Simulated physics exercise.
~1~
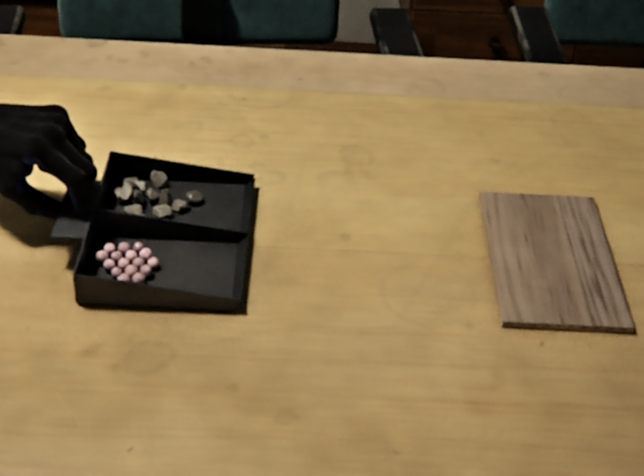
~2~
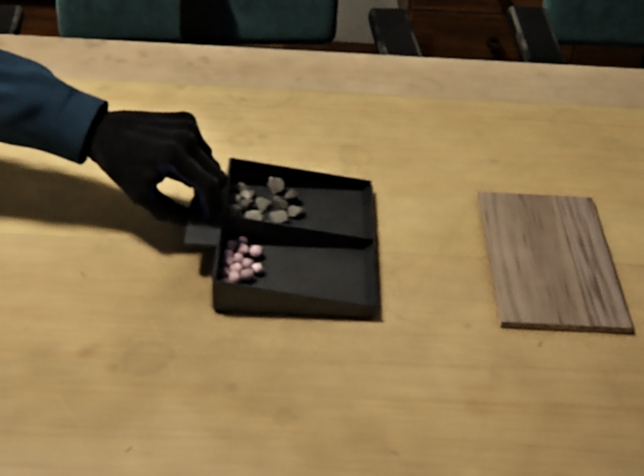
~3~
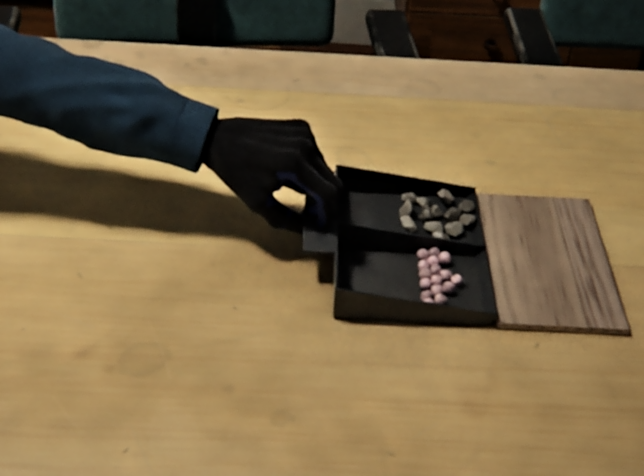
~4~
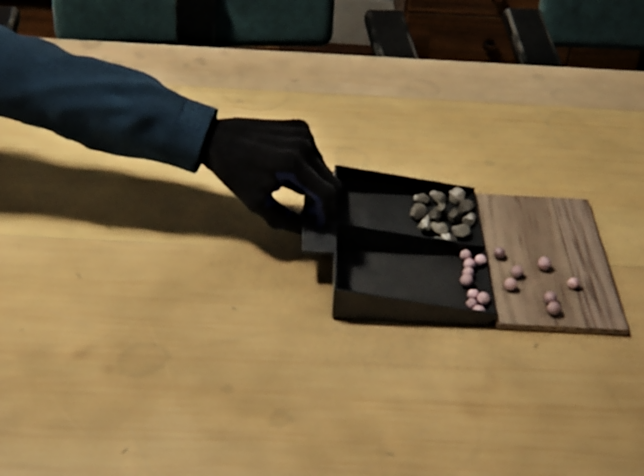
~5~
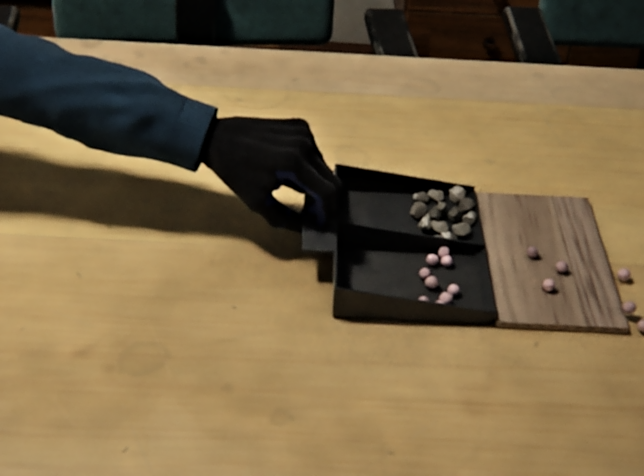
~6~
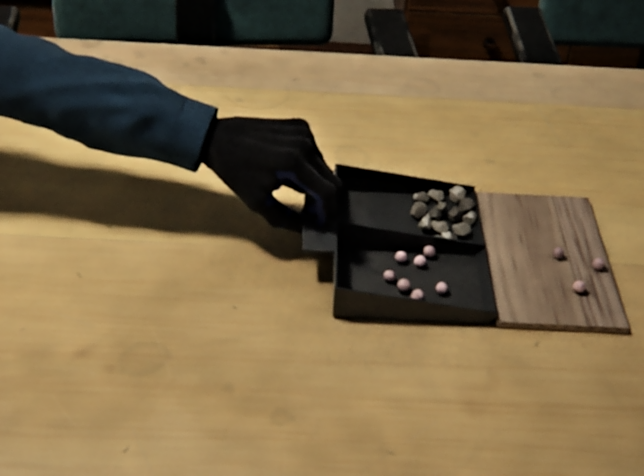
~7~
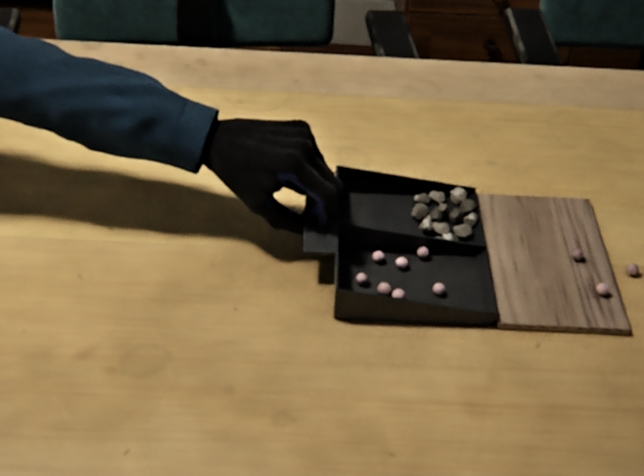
A black tray slides right to a wooden board, and some pink balls roll out over it.
